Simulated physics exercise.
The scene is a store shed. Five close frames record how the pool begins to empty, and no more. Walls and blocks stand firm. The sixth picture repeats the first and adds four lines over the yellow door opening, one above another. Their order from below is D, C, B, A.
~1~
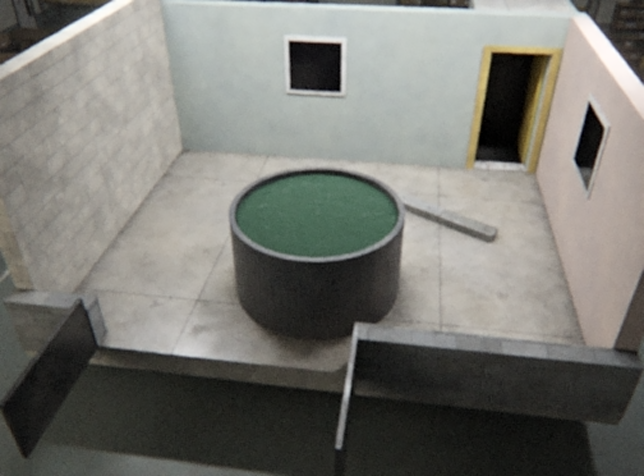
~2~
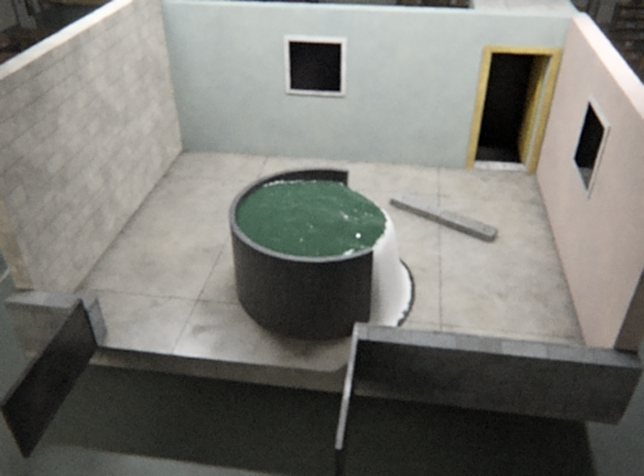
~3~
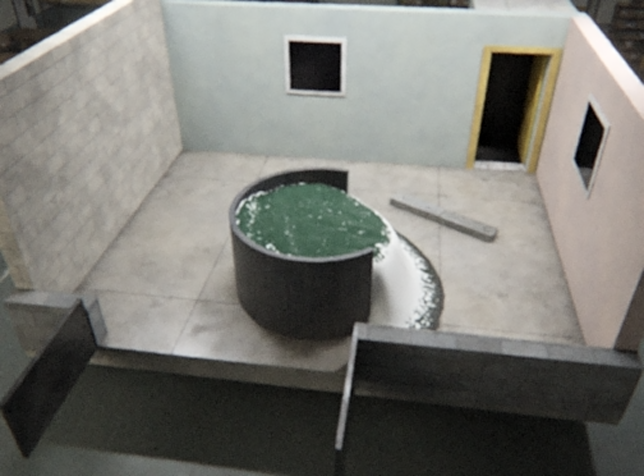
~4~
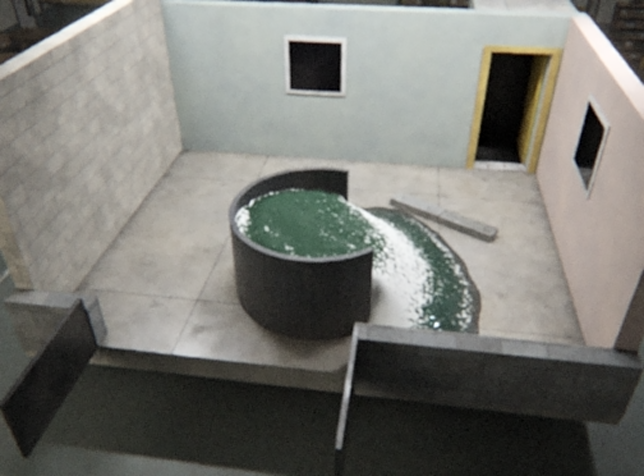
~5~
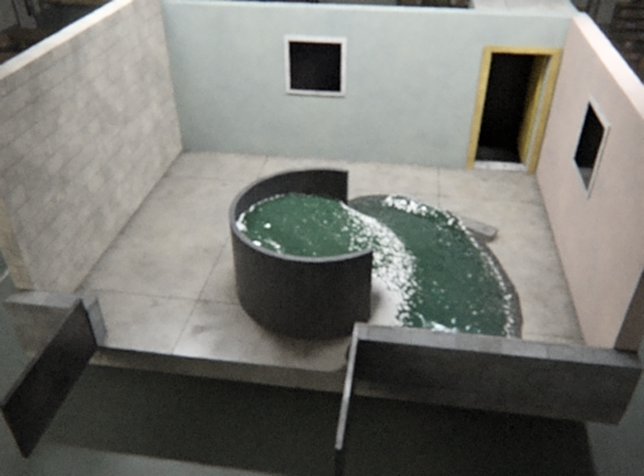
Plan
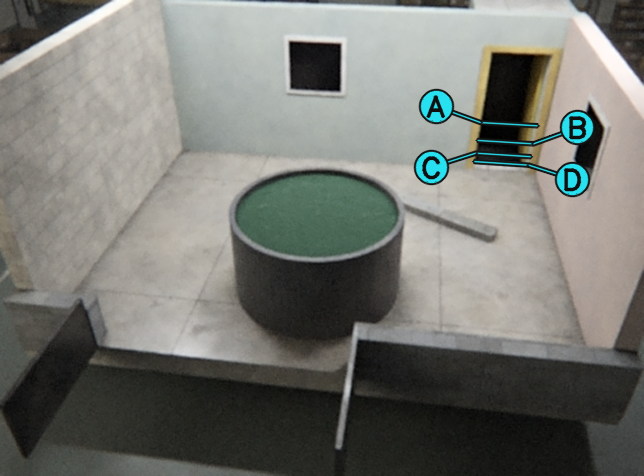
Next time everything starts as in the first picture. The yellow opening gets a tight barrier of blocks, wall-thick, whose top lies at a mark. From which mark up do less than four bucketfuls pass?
Height B.
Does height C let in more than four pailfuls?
Yes, that goes wrong.
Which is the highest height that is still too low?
That would be C.
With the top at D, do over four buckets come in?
Yes.
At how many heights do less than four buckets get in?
Two of them.
In cyan, A at (508, 124); B at (505, 142); C at (503, 154); D at (501, 163); from the bottom up D, C, B, A.
If A is chosen, nothing gets over.
If B is chosen, a bucket or two gets in.
If C is chosen, about 14 bucketfuls get in.
If D is chosen, dozens of bucketfuls pour in.
